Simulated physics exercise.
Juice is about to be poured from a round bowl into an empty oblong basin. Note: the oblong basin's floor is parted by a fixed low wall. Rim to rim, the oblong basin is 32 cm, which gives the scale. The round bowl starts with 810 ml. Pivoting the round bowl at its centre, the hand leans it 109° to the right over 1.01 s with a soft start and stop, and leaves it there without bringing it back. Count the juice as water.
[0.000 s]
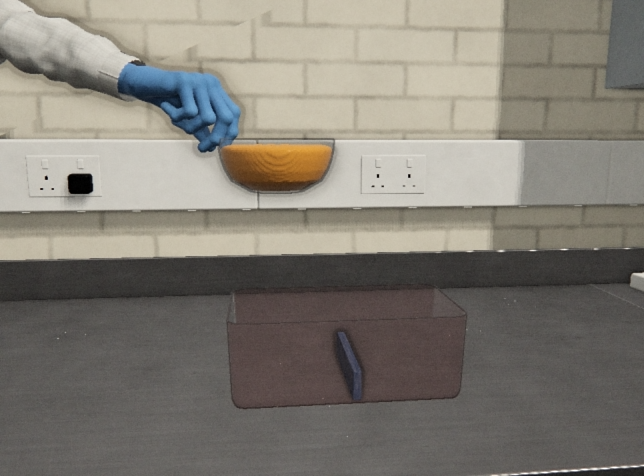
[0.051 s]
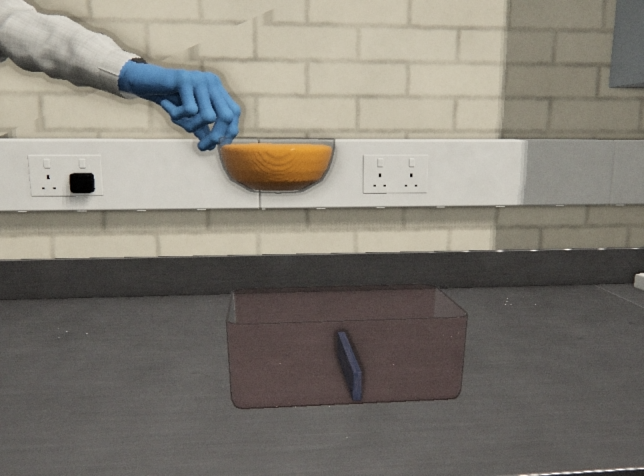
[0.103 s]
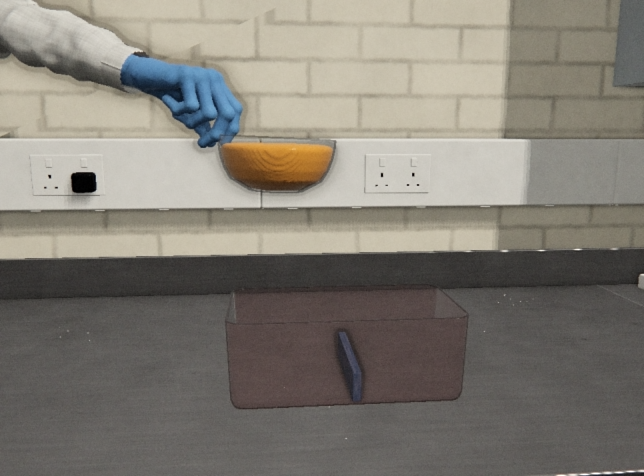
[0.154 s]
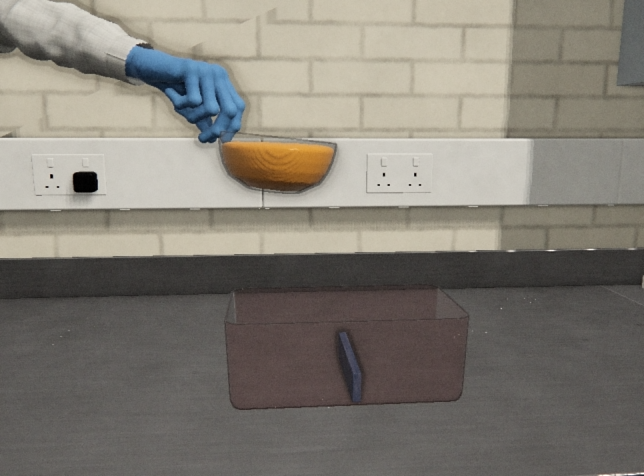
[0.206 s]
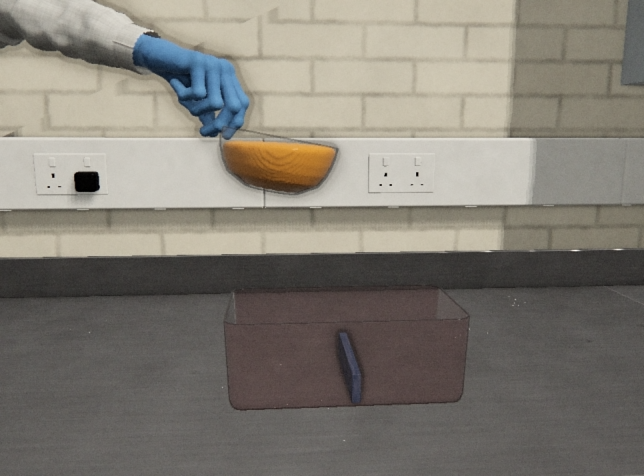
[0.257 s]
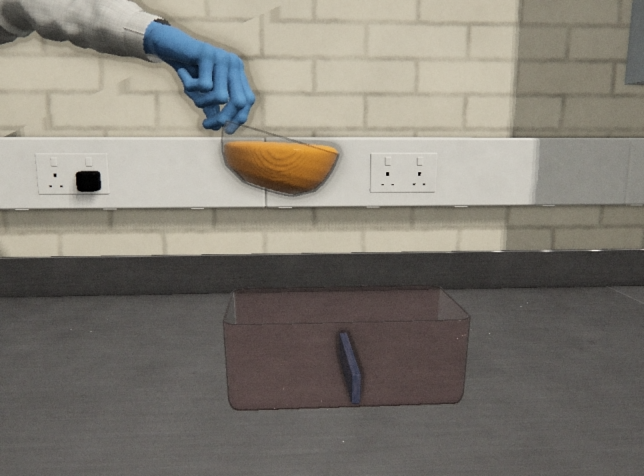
Blue-gloved hand gradually tilting a round bowl of orange juice to the right above an empty oblong basin on a grey worktop.
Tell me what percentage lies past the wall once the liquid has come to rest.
Some 81 per cent.
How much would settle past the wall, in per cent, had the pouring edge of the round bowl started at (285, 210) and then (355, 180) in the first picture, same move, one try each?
15 per cent first, 90 per cent second.
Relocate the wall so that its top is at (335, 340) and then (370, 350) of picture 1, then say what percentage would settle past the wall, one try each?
The first gives near 90 per cent and the second near 65 per cent.
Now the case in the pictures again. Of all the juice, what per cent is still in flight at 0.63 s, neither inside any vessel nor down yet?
48 %.
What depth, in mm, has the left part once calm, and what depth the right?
6 mm left, 30 mm right.
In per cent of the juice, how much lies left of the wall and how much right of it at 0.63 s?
Left: Around 0. Right: Around 22.
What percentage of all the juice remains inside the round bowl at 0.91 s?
Around 1 in a hundred is still there.
By 0.63 s the tilt is 76° and 30 per cent is still to pour, 0 is left of the wall and 21 right of it.
By 0.91 s the tilt is 106° and 1 per cent is still to pour, 10 is left of the wall and 81 right of it.
By 1.20 s the tilt is 109° and 0 per cent is still to pour, 17 is left of the wall and 82 right of it.
By 1.51 s the tilt is 109° and 0 per cent is still to pour, 17 is left of the wall and 81 right of it.
At rest 17 per cent lies left of the wall, 81 right of it and 1 outside.
